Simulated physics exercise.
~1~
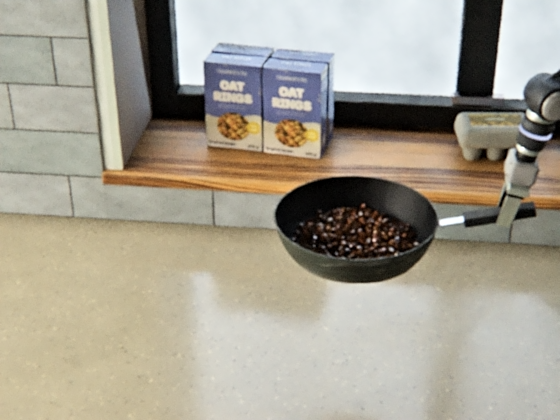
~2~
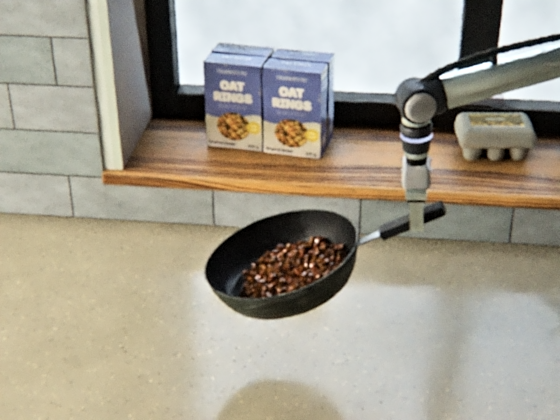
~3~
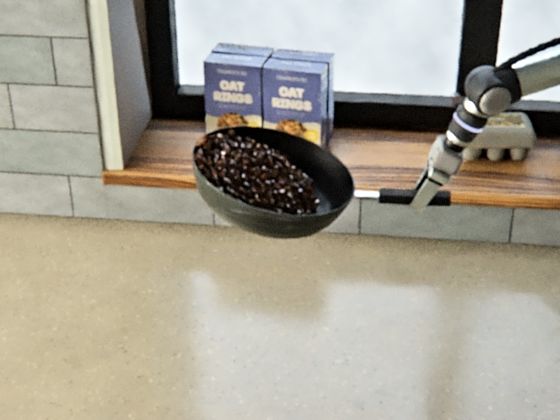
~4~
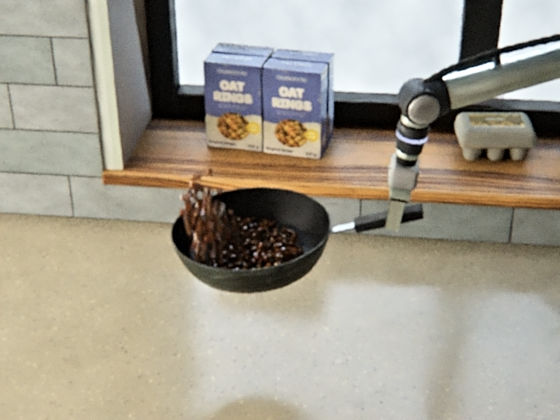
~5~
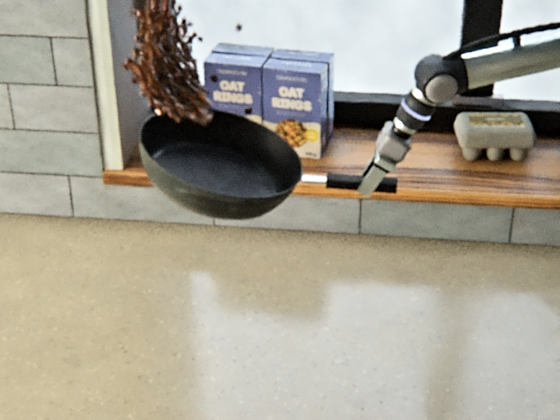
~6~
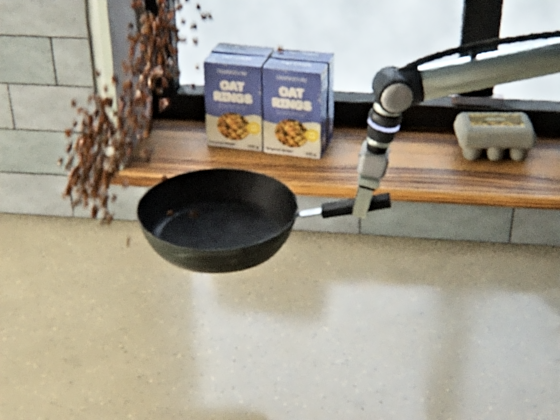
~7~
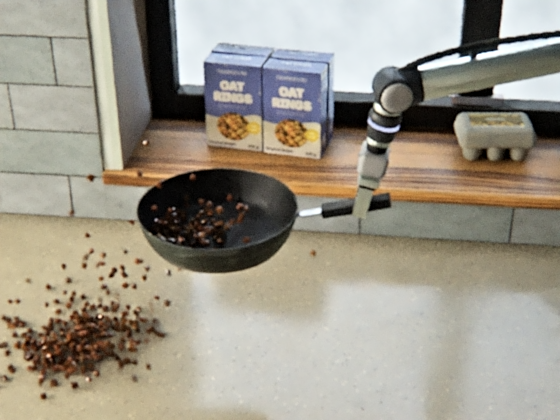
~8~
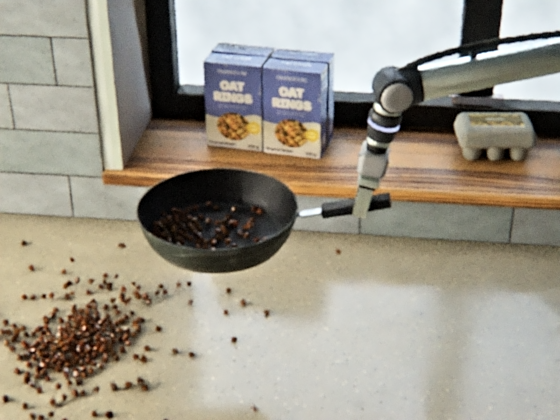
The clip opens on a robot arm holding a black frying pan heaped with small dark brown pellets above a pale countertop, with two boxes of Oat Rings on the wooden windowsill behind. The arm moves the pan left and down, then swings it up with a tilt, the pellets staying inside. It dips again, and pellets start spraying up at the left rim. As the pan rises once more, nearly the whole load flies out above it. The pan lowers and stops level while pellets rain down, leaving some in the pan and most scattered across the counter at left.
